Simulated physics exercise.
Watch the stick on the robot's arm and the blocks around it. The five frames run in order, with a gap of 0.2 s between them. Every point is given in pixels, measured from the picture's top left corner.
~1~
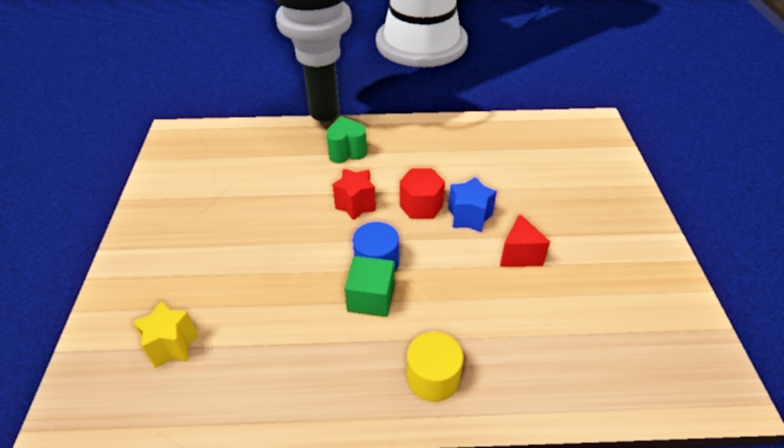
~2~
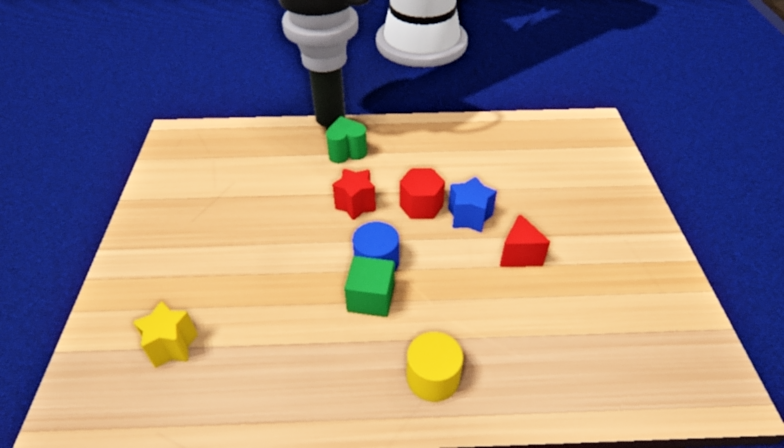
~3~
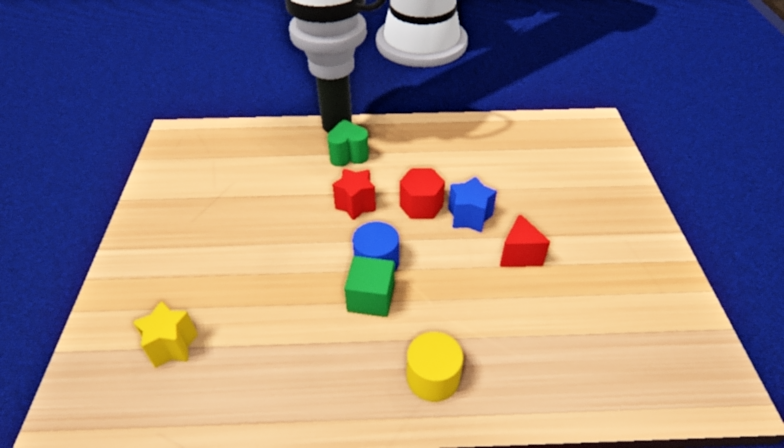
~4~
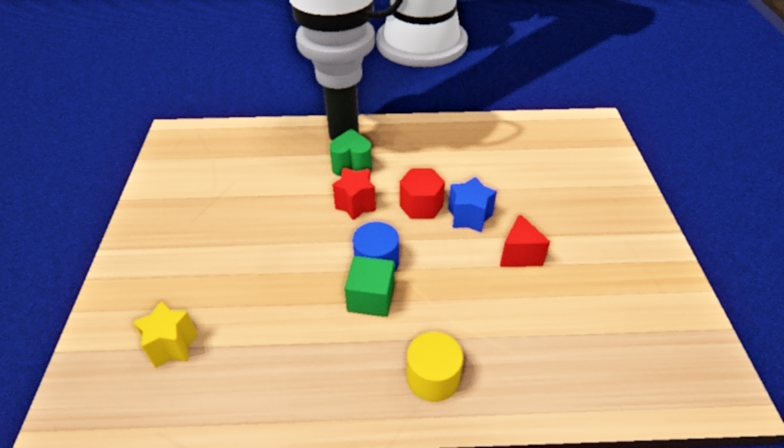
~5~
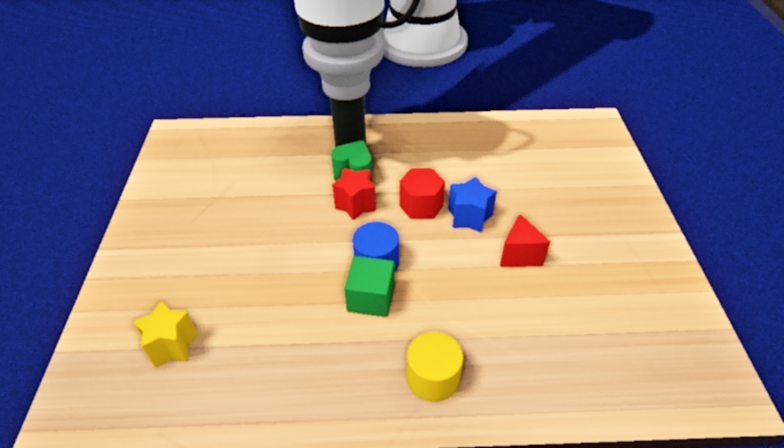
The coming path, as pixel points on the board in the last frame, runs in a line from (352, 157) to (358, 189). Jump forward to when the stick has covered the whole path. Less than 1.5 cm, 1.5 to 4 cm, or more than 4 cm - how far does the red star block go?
Over 4 cm.
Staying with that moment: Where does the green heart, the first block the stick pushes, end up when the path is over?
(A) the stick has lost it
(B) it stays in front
My pick is B.
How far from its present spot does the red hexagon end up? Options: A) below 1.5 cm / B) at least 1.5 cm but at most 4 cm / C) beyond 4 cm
A.
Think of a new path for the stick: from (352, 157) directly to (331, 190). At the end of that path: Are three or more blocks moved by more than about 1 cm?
My answer is no.
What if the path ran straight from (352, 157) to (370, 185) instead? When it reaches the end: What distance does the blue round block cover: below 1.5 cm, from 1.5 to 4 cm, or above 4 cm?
Movement: Under 1.5 cm.
The first path, step by step. Halfway along, stick (354, 162); green heart (356, 170); red star block (354, 193), turned 10° clockwise.
At the end, stick (357, 179); green heart (358, 188); red star block (351, 212), turned 20° clockwise; blue round block (376, 240); red hexagon not moved.
